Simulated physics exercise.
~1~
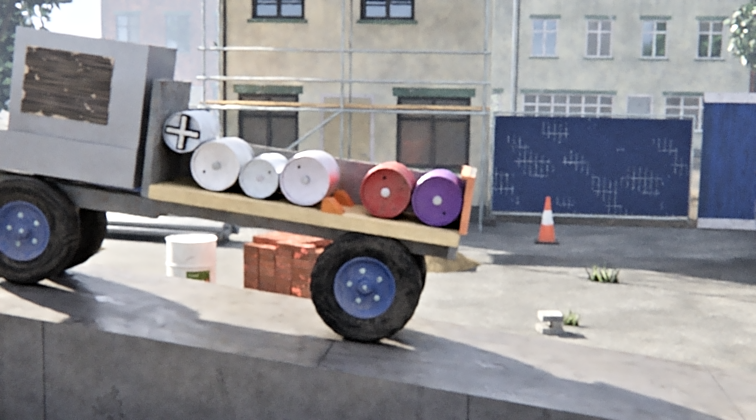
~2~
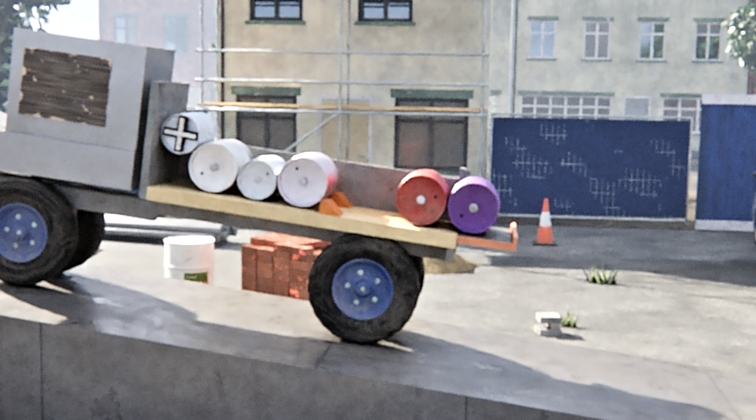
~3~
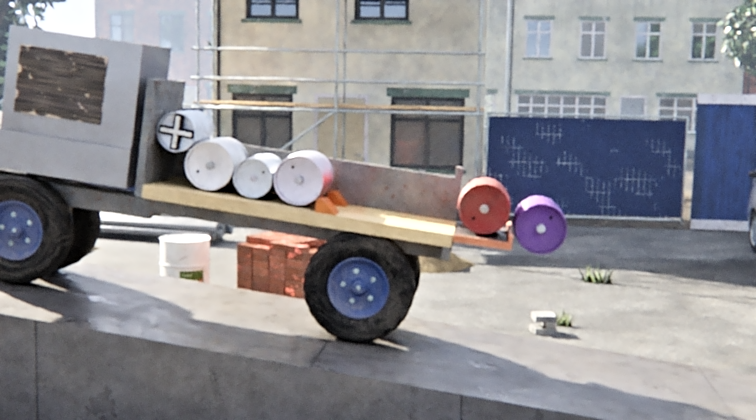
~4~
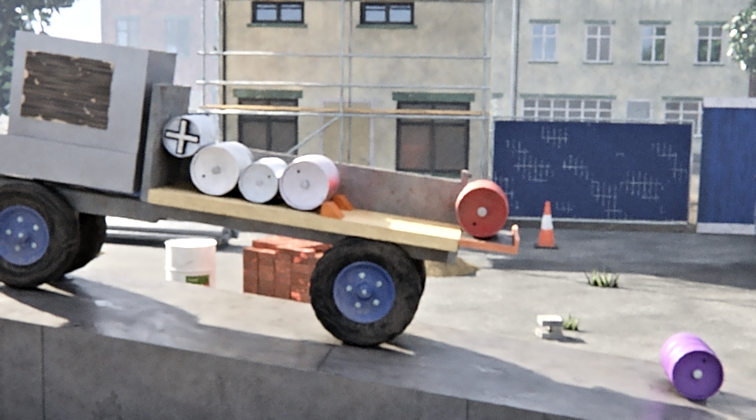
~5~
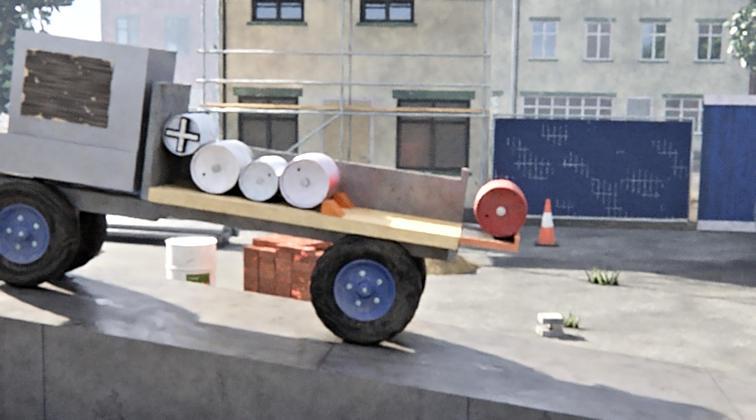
Red and purple barrels rolling down a sloping truck bed onto the lowered tailgate, the purple dropping off, the red staying on.
